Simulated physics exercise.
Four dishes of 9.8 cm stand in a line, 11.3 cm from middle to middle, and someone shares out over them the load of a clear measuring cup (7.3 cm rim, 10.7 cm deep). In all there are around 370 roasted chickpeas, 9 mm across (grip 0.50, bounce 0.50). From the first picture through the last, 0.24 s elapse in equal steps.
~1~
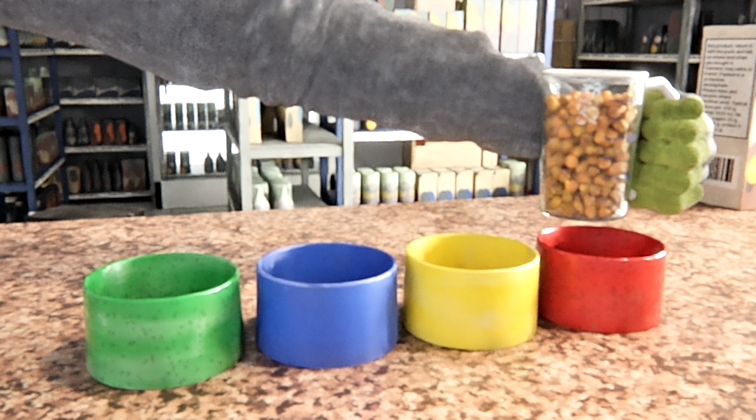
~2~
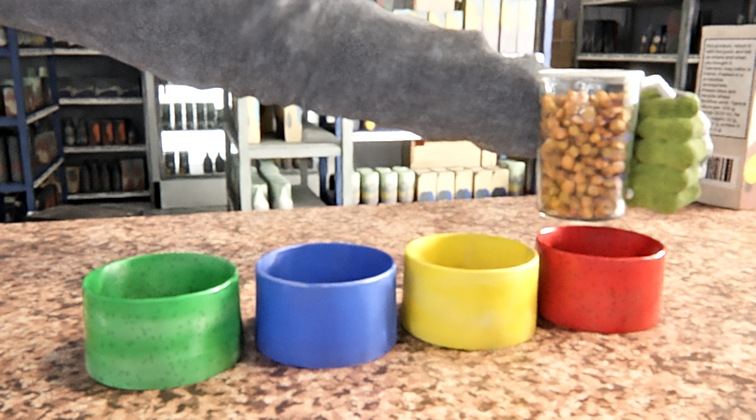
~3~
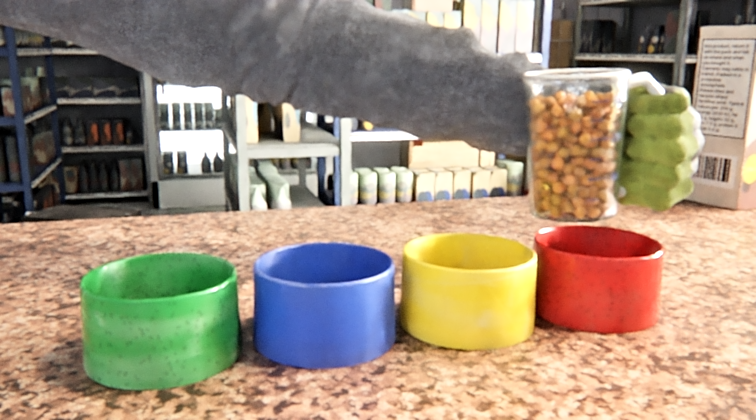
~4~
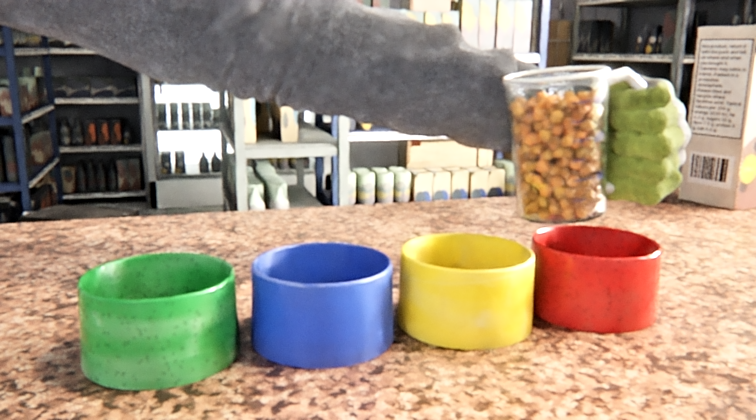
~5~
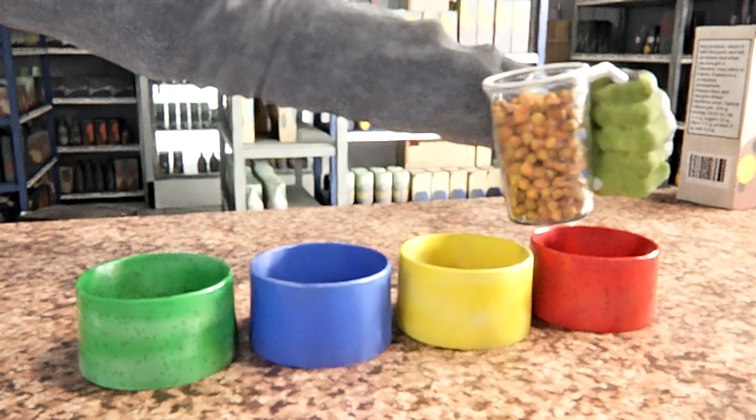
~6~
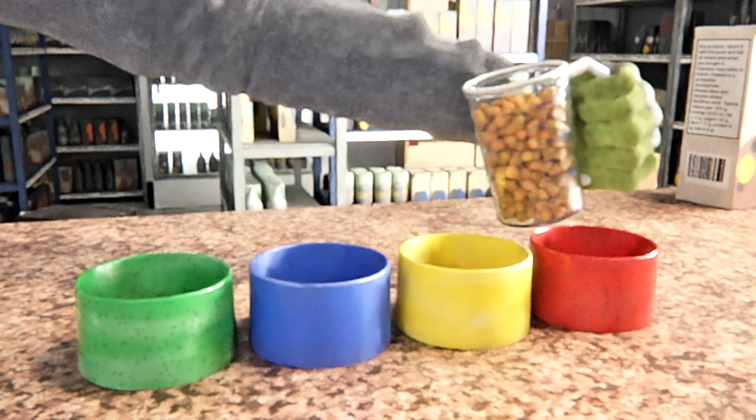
A gloved hand holding a clear cup of roasted chickpeas moved it slightly left from above the red dish toward the yellow one, gradually tilting it leftward, while the four colored dishes sat in a row.
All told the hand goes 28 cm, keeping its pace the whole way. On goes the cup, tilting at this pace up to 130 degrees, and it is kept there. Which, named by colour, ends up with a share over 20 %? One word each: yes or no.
Red: No; blue: No; green: Yes; yellow: No; counter: No.
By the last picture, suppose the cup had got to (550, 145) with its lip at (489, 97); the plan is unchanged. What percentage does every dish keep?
The red dish keeps 0, the blue dish 90, the green dish 0 and the yellow dish 0.
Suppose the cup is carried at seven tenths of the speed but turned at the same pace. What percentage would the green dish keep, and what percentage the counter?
Shares: Green 90, counter 0.
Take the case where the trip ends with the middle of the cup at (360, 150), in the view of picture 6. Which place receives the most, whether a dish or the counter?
That'd be blue, it takes the most.
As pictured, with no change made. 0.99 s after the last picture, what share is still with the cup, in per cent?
It comes to about 85 percent.
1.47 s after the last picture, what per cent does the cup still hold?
About 0 per cent.
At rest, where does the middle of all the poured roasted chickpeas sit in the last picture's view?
My guess is close to (145, 320).
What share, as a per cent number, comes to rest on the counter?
Estimate: Around 10 %.
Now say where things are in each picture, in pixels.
Cup at (588, 144), tilt 0 degrees, lip at (551, 74), moved 0.0 cm; middle of the pieces at (590, 151); red dish at (600, 242); yellow dish at (472, 252); blue dish at (327, 263); green dish at (163, 275), in the first frame.
Cup at (584, 144), tilt 1 degrees, lip at (546, 74), moved 0.2 cm; middle of the pieces at (586, 151), in the second frame.
Cup at (574, 144), tilt 3 degrees, lip at (532, 77), moved 1.0 cm; middle of the pieces at (576, 151), in the third frame.
Cup at (559, 145), tilt 7 degrees, lip at (511, 81), moved 2.1 cm; middle of the pieces at (561, 151), in the fourth frame.
Cup at (543, 145), tilt 12 degrees, lip at (490, 86), moved 3.3 cm; middle of the pieces at (546, 151), in the fifth frame.
Cup at (528, 145), tilt 16 degrees, lip at (469, 91), moved 4.6 cm; middle of the pieces at (532, 151); red dish at (593, 241); yellow dish at (465, 251); blue dish at (320, 263); green dish at (156, 275), in the sixth frame.
Then, 0.59 s after the last picture, tilt 69 degrees; cup holds 100 %.
Then, 0.99 s after the last picture, tilt 106 degrees; cup holds 85 %, green 15 %.
Then, 1.47 s after the last picture, tilt 130 degrees; cup holds 0 %, green 90 %.
In the end, red 0 %, blue 0 %, green 90 %, yellow 0 %, counter 10 %.
